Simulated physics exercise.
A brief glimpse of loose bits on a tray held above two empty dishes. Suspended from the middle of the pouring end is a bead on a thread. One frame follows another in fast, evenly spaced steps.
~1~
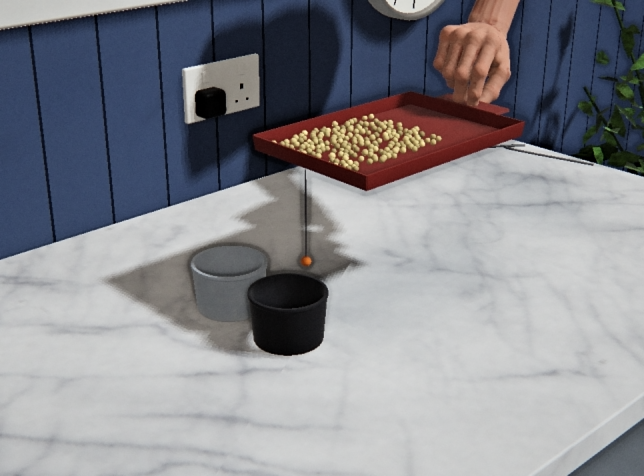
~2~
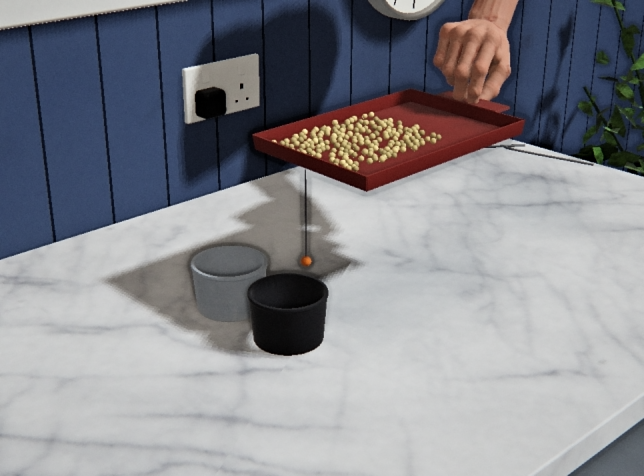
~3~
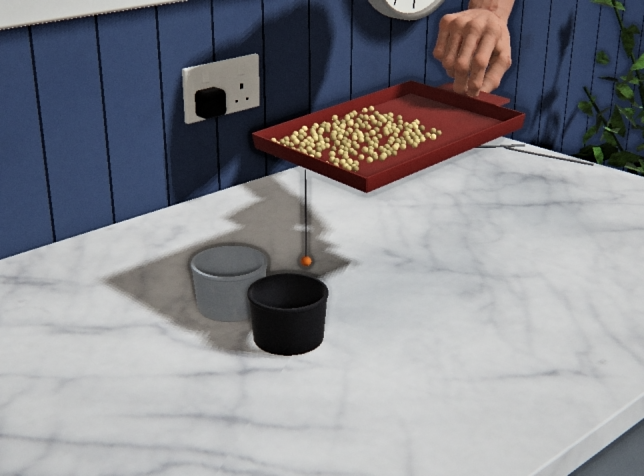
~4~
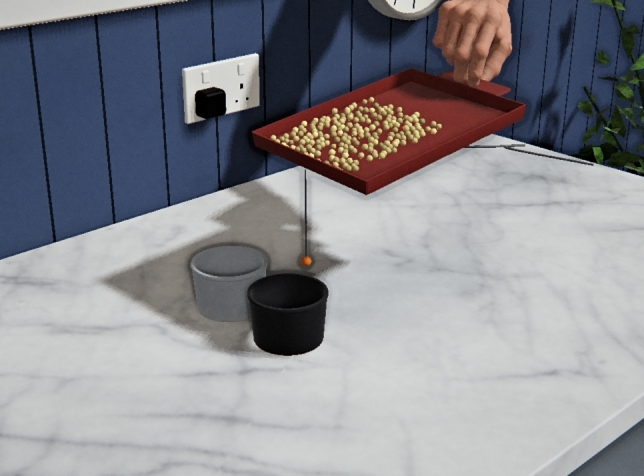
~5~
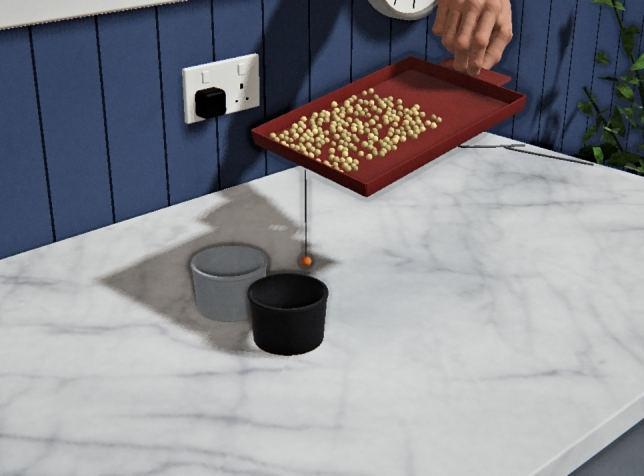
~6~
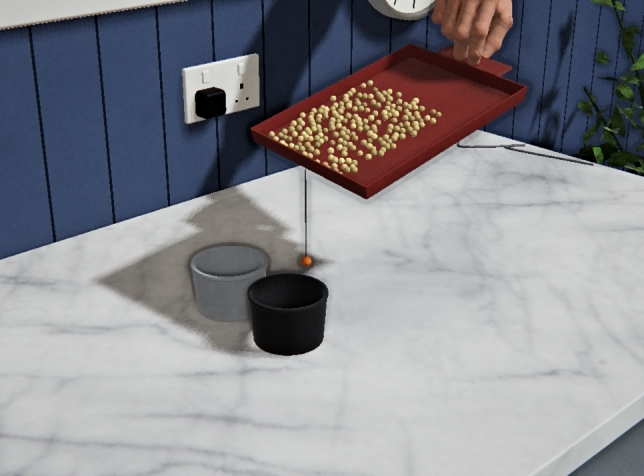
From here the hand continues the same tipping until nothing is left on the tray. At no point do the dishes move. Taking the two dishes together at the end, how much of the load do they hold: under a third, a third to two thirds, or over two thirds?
Expect the dishes to keep a minority of the load, below a third.
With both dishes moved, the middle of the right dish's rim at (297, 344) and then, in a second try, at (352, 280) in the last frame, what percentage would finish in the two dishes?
Roughly 0 per cent, then roughly 20 per cent.
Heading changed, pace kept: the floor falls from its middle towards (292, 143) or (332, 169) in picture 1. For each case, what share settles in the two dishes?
First case about 10 percent; second case about 50 percent.
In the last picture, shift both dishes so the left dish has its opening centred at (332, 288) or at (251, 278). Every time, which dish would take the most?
Taking them in turn, it's the one to the left and then the one to the right.
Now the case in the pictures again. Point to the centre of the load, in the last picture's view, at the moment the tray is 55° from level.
The centre of the load shows up near (338, 160) in the last view.
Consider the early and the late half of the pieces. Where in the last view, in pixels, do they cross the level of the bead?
The first part at (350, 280); the rest at (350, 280).
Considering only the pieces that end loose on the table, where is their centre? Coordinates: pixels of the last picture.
Near (366, 366).
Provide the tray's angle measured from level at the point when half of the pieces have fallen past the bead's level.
Roughly 110°.
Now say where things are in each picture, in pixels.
The first picture shows corners of the pouring end at (255, 135) and (367, 175), level; middle of the load at (354, 142), soya beans; left dish at (201, 291); right dish at (259, 323); bead on its thread at (306, 261).
The second picture shows corners of the pouring end at (255, 134) and (367, 175), level; middle of the load at (354, 141).
The third picture shows corners of the pouring end at (255, 133) and (367, 177), tipped barely, lowest at the right corner; middle of the load at (354, 138).
The fourth picture shows corners of the pouring end at (255, 132) and (366, 180), tipped a little, lowest at the right corner; middle of the load at (354, 134).
The fifth picture shows corners of the pouring end at (254, 130) and (366, 183), tipped a little, lowest at the right corner; middle of the load at (354, 130).
The sixth picture shows corners of the pouring end at (253, 128) and (366, 185), tipped a little, lowest at the right corner; middle of the load at (353, 126); left dish at (201, 291); right dish at (259, 323).
Soon, tray tipped steeply; nearly all on the tray; a stray few in the air.
A while on, tray tipped right over; nearly all on the tray; a stray few outside both.
Towards the end, tray tipped past a quarter turn; about a quarter in the right dish; most outside both.
Finally, tray tipped past a quarter turn; about a quarter in the right dish; none in the left dish; most outside both.
